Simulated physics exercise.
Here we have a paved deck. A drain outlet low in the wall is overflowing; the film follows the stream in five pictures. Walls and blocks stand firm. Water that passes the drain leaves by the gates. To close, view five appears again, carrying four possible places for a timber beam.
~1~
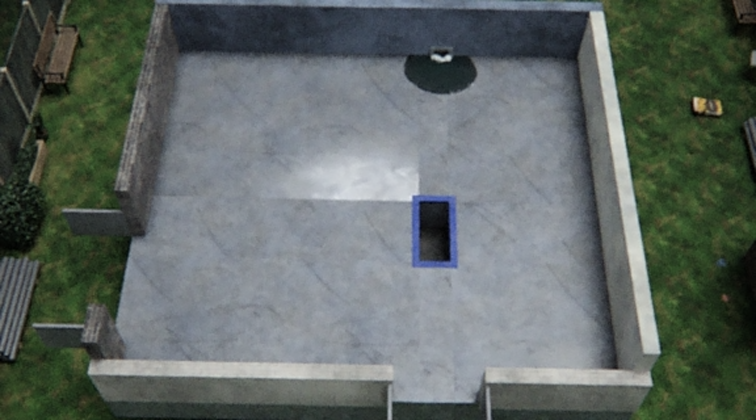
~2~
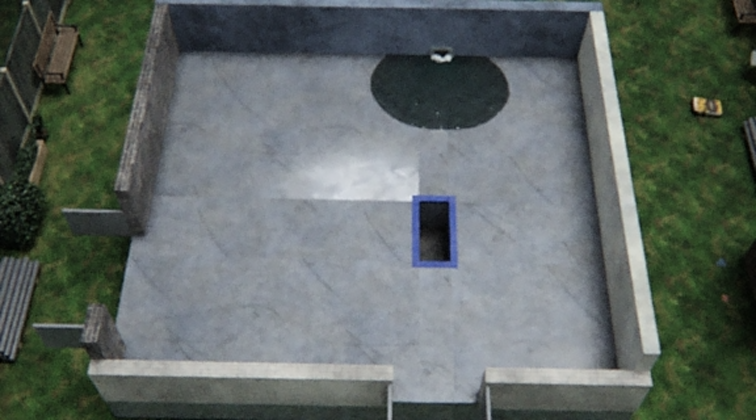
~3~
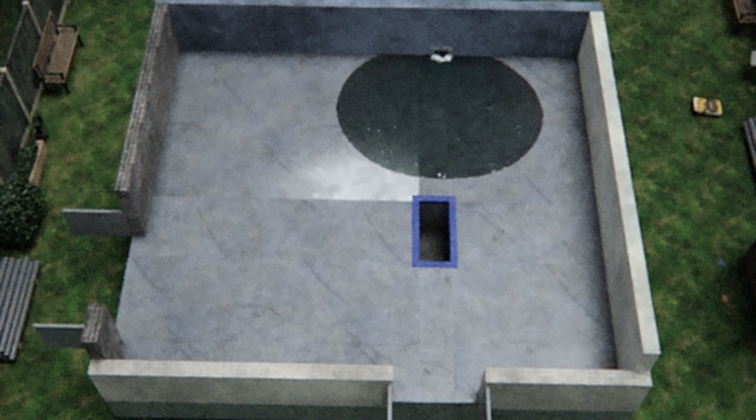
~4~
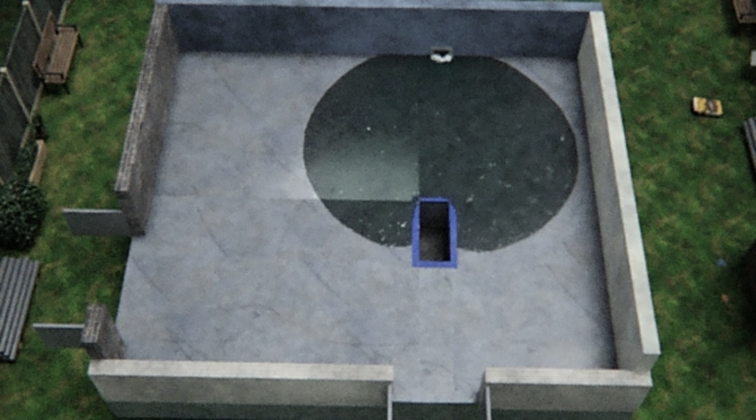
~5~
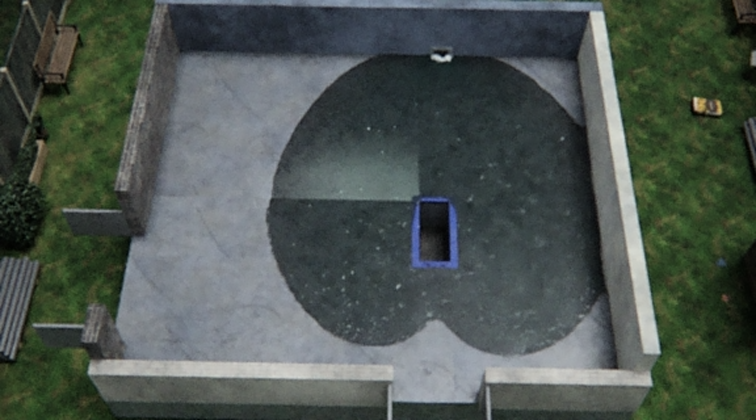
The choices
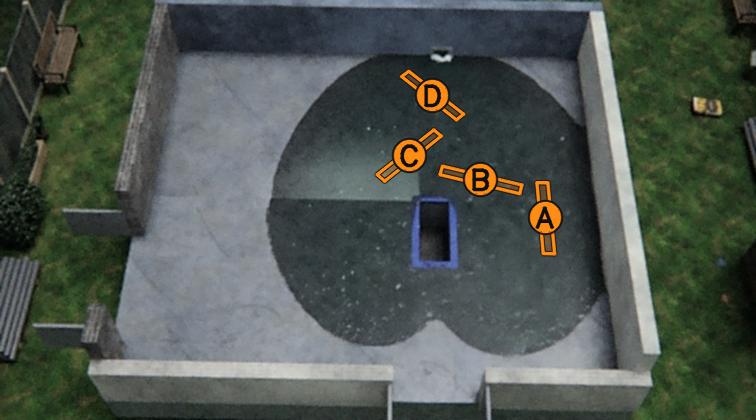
On a paved deck, dark water spreads from a wall outlet and surrounds the blue drain.
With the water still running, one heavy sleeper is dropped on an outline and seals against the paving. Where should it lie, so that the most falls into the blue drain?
It is A.
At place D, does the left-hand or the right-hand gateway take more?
The right gate.
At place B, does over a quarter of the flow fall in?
No, it does not.
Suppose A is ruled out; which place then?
B.
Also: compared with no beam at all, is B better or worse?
Worse.
In orange, A from (548, 253) to (542, 182); B from (441, 170) to (520, 189); C from (380, 177) to (437, 133); D from (405, 73) to (460, 116).
Choosing A, about 24 % of the stream goes into the blue drain, about 70 % out by the gates.
Choosing B, about 15 % of the stream goes into the blue drain, about 79 % out by the gates.
Choosing C, about 11 % of the stream goes into the blue drain, about 84 % out by the gates.
Choosing D, about 8 % of the stream goes into the blue drain, about 84 % out by the gates.
